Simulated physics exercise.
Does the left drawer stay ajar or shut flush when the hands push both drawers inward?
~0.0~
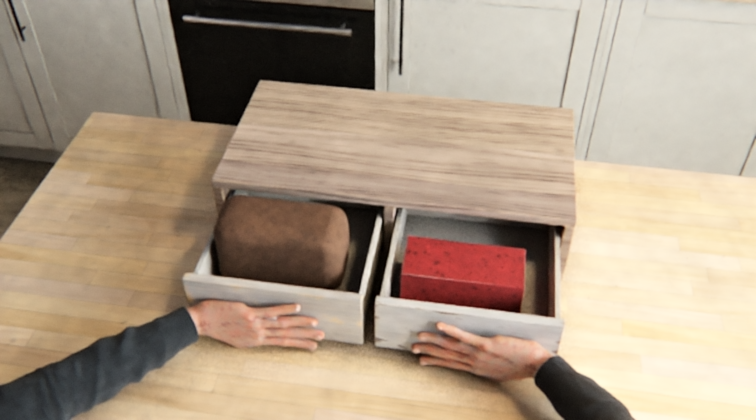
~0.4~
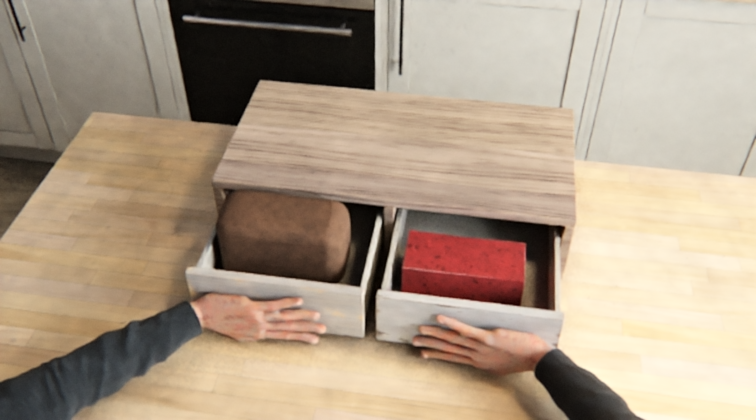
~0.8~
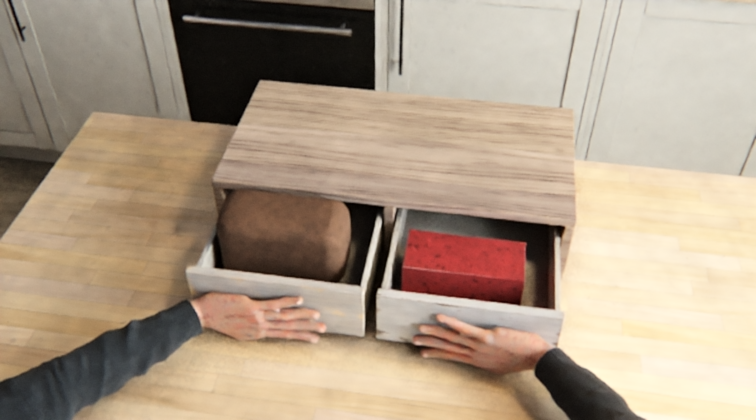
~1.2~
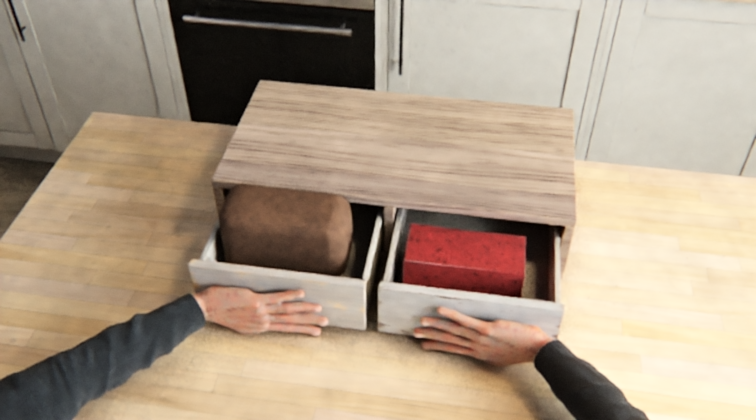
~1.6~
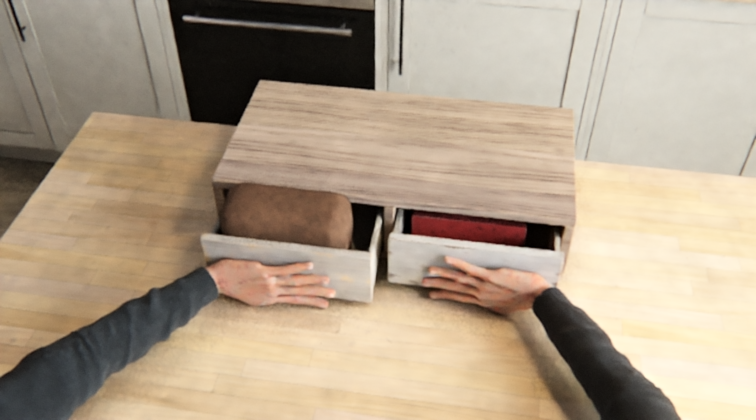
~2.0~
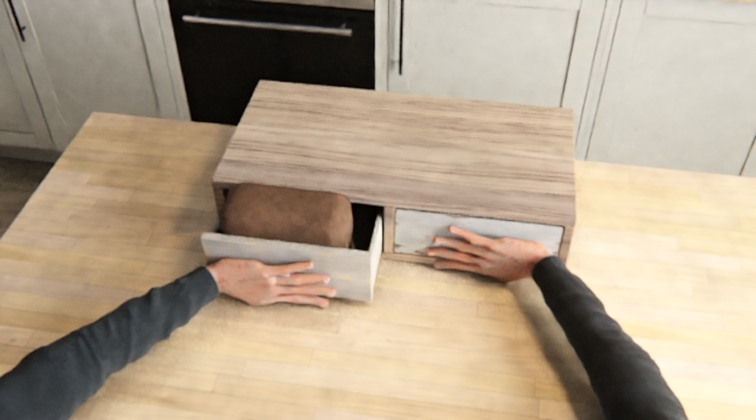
The left drawer stays ajar with the brown loaf still showing, while the right drawer shuts flush.
